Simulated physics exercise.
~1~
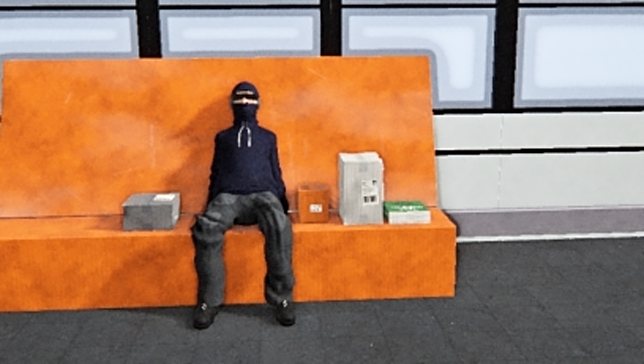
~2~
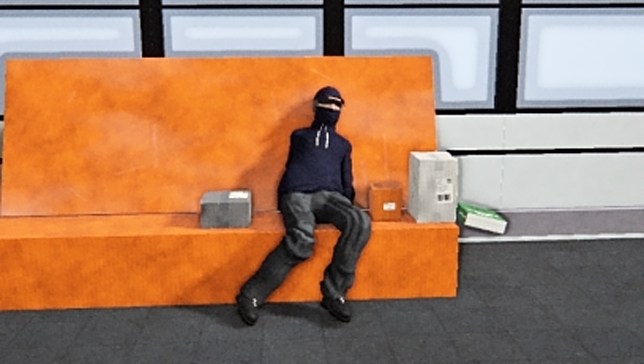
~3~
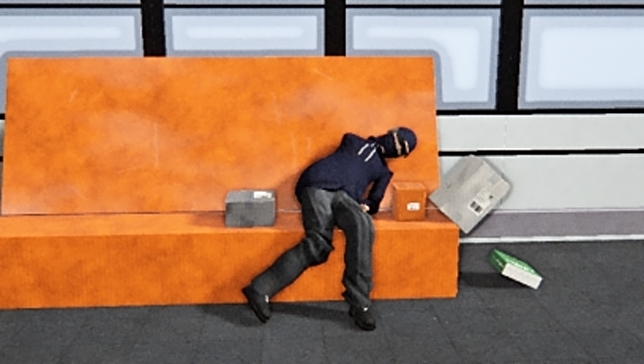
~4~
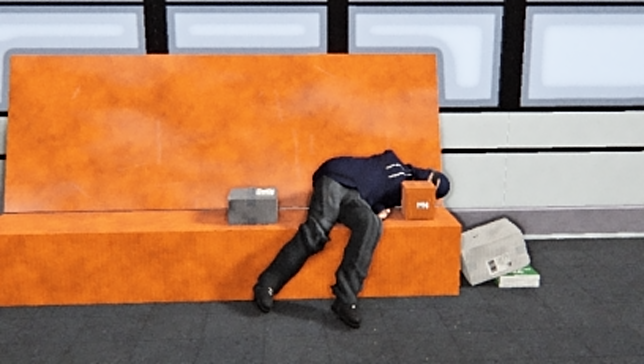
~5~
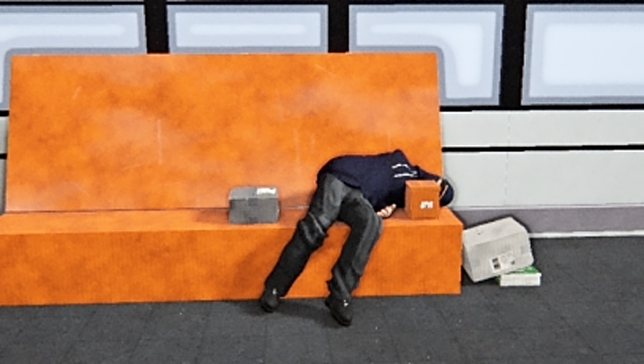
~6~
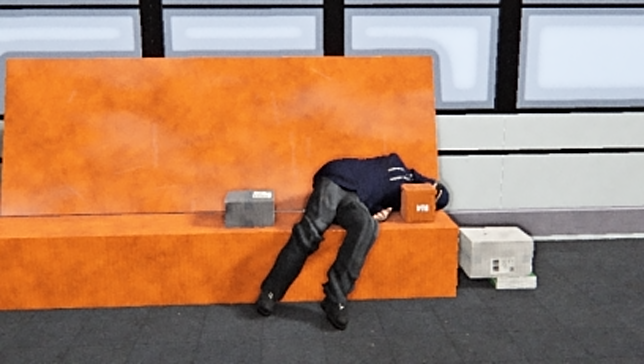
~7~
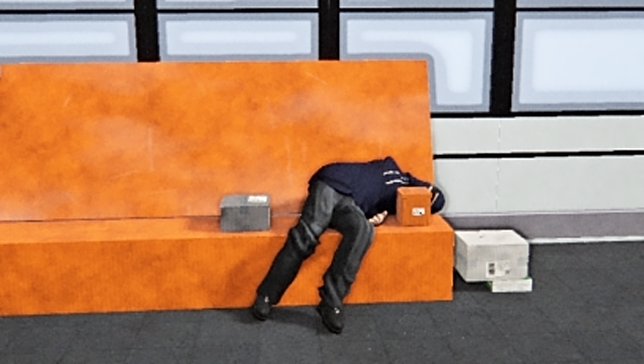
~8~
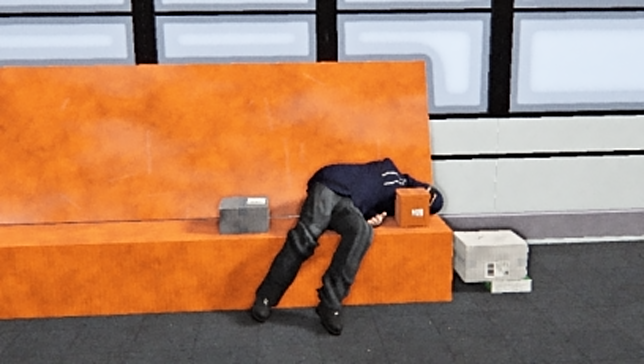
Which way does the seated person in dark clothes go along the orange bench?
The person slides to the right along the bench, toppling over toward its right end.
